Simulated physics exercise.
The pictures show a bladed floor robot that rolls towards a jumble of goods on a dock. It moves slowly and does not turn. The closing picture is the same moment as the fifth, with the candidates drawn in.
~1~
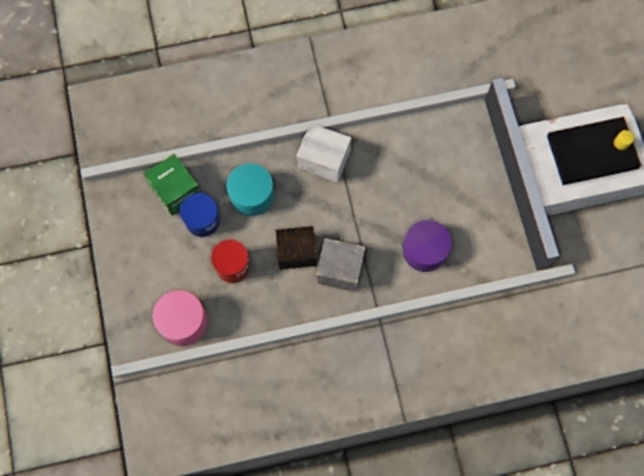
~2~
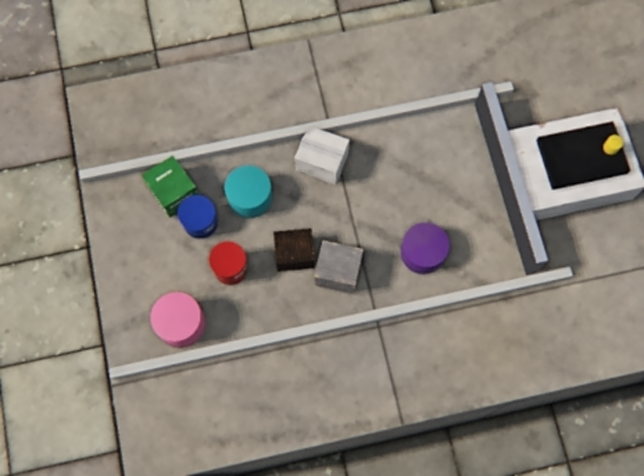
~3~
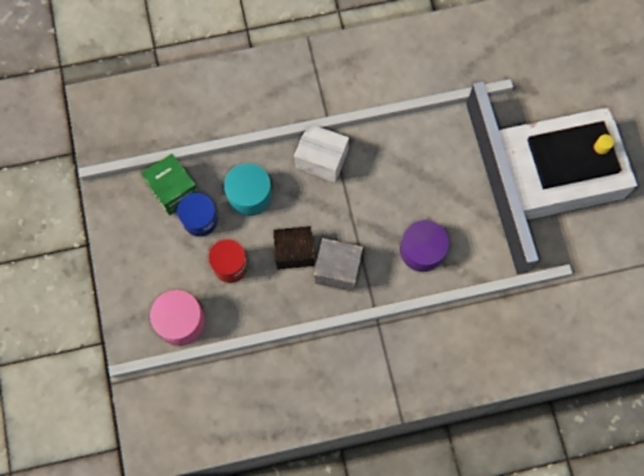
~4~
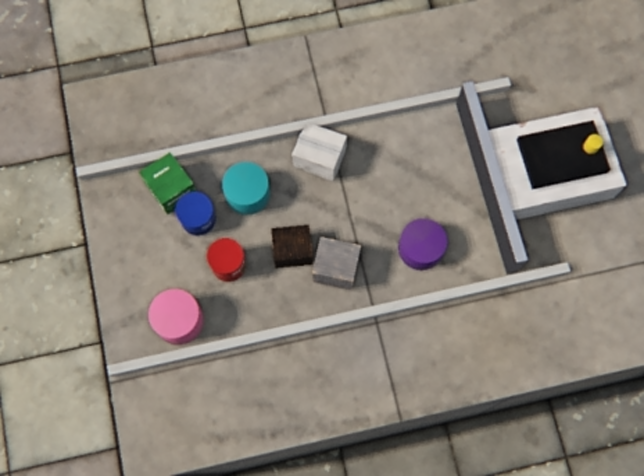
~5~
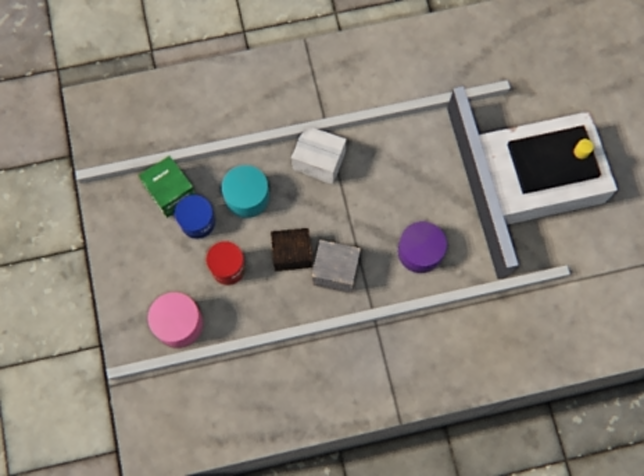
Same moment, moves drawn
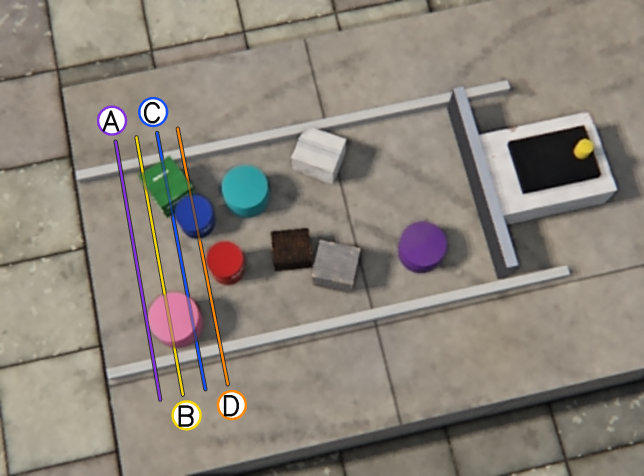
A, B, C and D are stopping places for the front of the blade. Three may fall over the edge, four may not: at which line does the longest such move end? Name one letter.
Up to line B.
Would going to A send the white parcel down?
By then, no.
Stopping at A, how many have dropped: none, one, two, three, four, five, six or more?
By then, five.
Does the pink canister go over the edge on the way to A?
Yes.
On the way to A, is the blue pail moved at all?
Yes.
On the marked copy, A at (137, 265); B at (159, 260); C at (180, 255); D at (202, 251).
Taking B. A third of the way, robot (433, 185); grey crate (309, 273); purple canister (349, 257).
Two thirds of the way, robot (316, 211); blue pail (156, 244); pink canister (170, 322).
When it is over, robot (222, 231); blue pail over the edge; green box over the edge; two fallen.
As for the rest, A drops five; C is within the limit but short; D is within the limit but short.
